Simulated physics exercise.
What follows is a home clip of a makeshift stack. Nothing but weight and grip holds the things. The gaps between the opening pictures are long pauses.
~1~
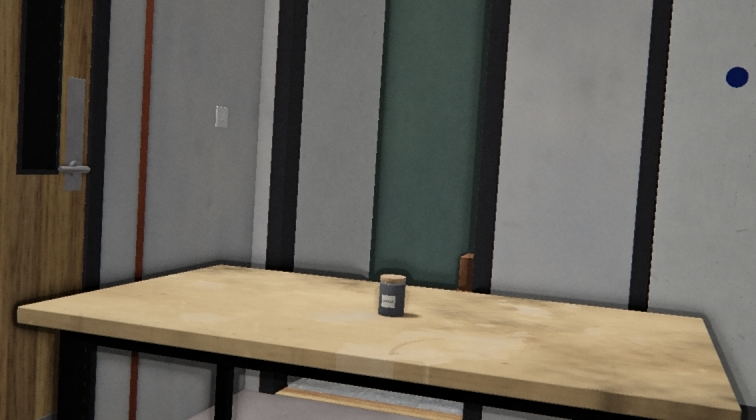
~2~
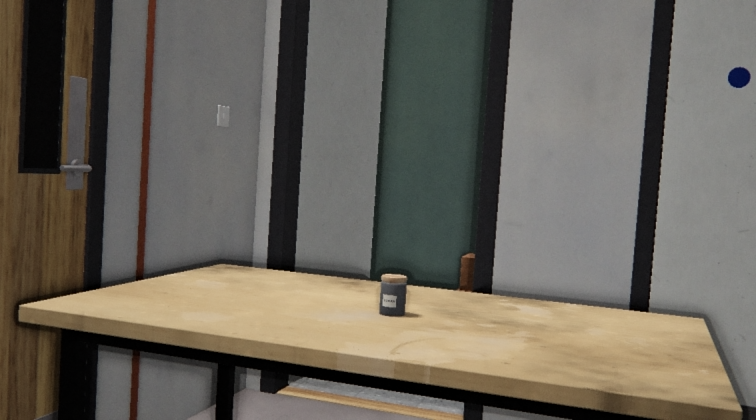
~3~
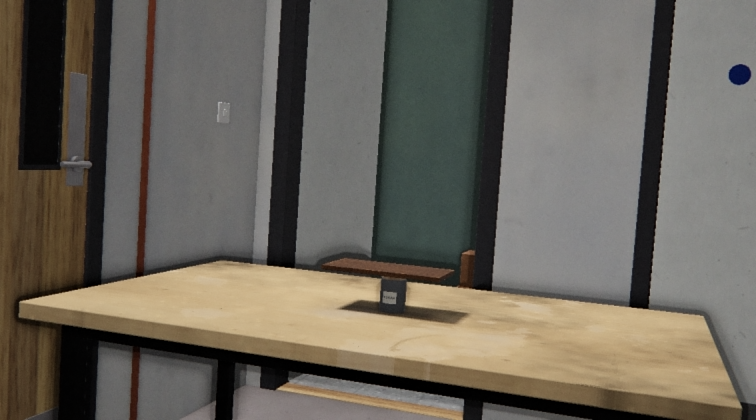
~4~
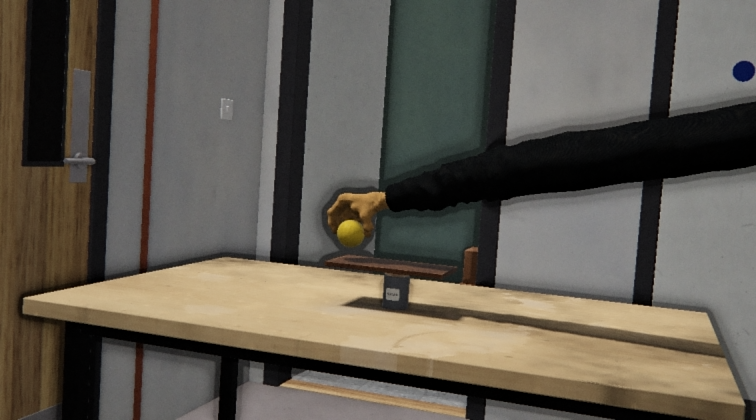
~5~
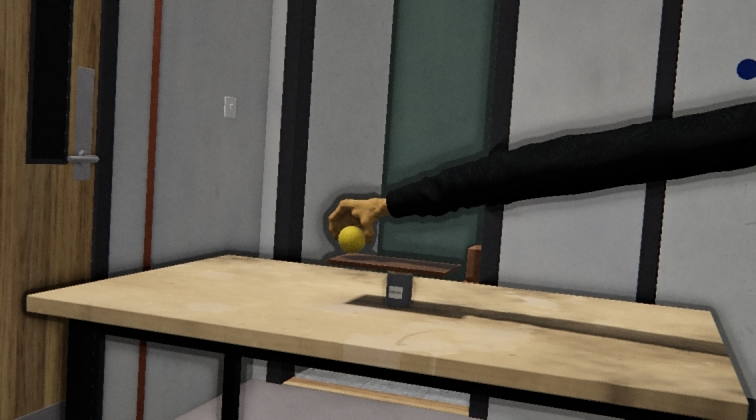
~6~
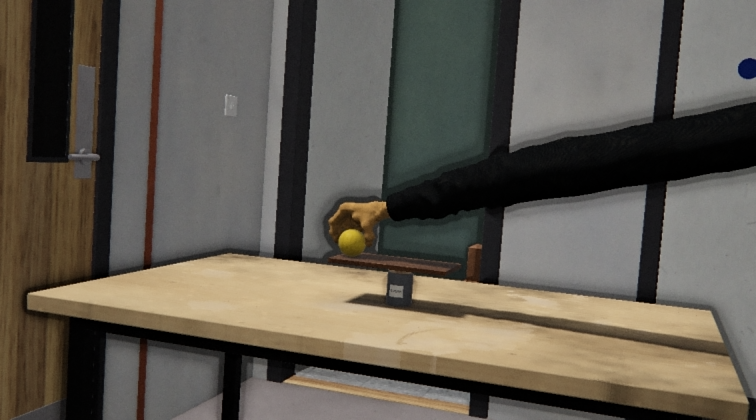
In a grey-walled room, a small grey jar stands on a wooden table, and then a flat brown board appears on top of it. A black-sleeved arm reaches in from the right, lowering a rounded yellow object slightly over the board's left end.
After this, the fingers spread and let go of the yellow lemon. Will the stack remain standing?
No.
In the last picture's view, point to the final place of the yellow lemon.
The object winds up at approximately (287, 279).
Then, 0.30 s later than the last frame, yellow lemon now fallen; brown board tilted by 33°.
Then, 0.50 s later than the last frame, brown board tilted by 35°.
Then, 0.60 s later than the last frame, brown board tilted by 29°.
Then, 0.80 s later than the last frame, brown board now fallen.
When it is over, fallen, brown board and yellow lemon; grey jar as before. End places, in pixels of the last picture, yellow lemon near (287, 279). The stack loses its balance.
